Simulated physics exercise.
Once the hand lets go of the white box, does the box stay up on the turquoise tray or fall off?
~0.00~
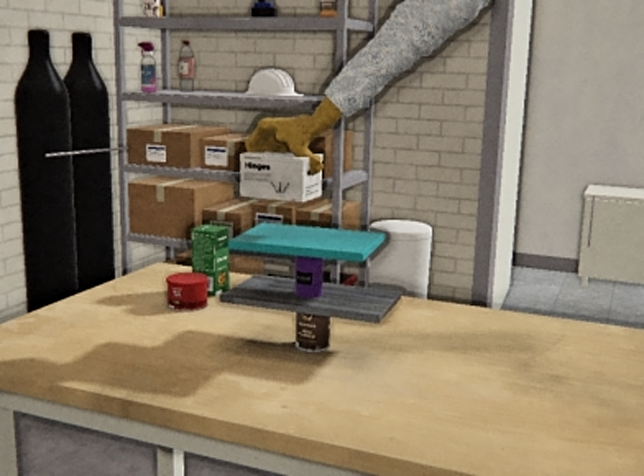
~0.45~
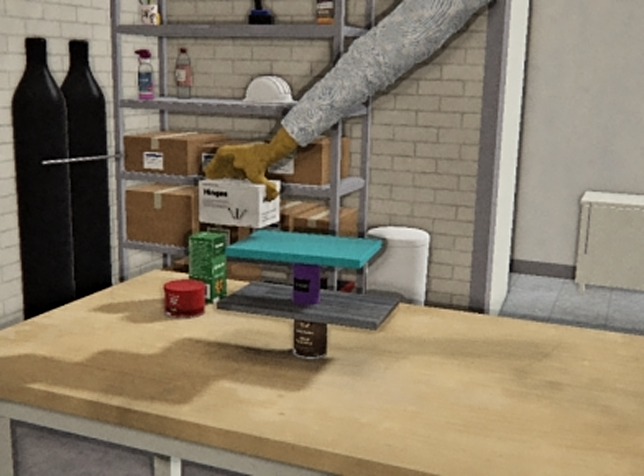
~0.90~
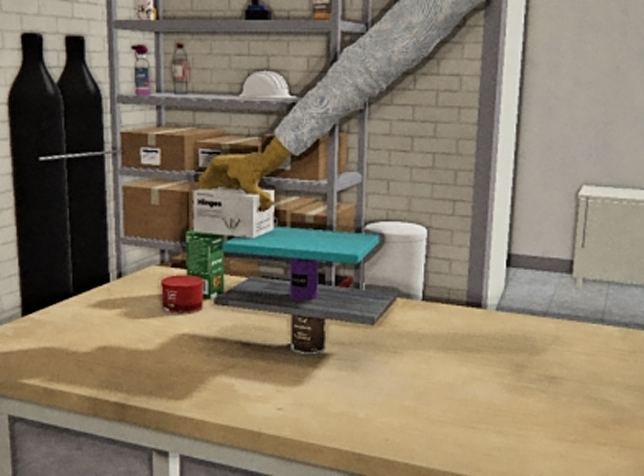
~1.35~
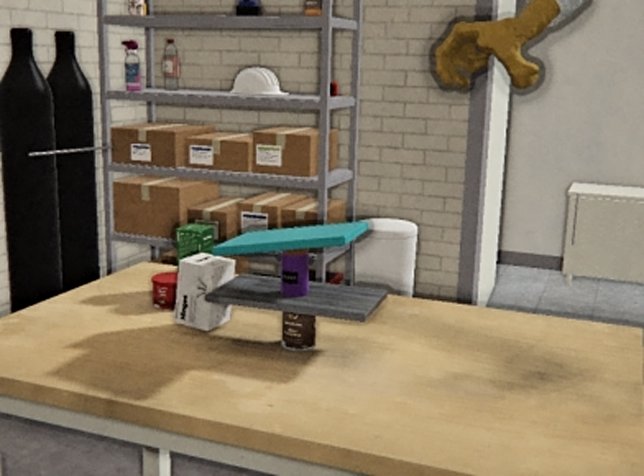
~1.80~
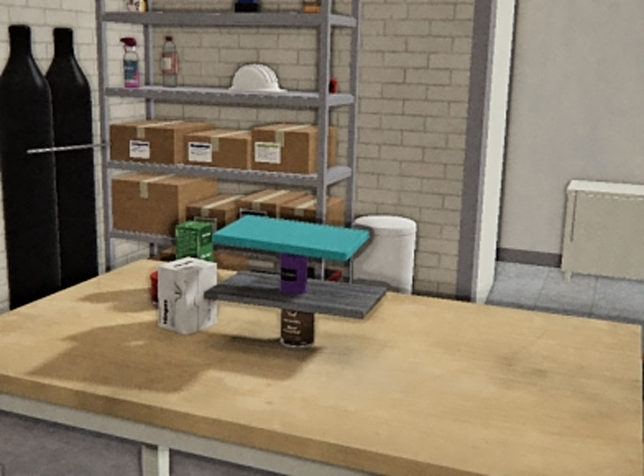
It falls off. The white box drops from the left end of the turquoise tray and ends up on the table beside the stack, while the tray stays on top.
A hand sets a white box on the turquoise tray's edge, and it tumbles onto the table.
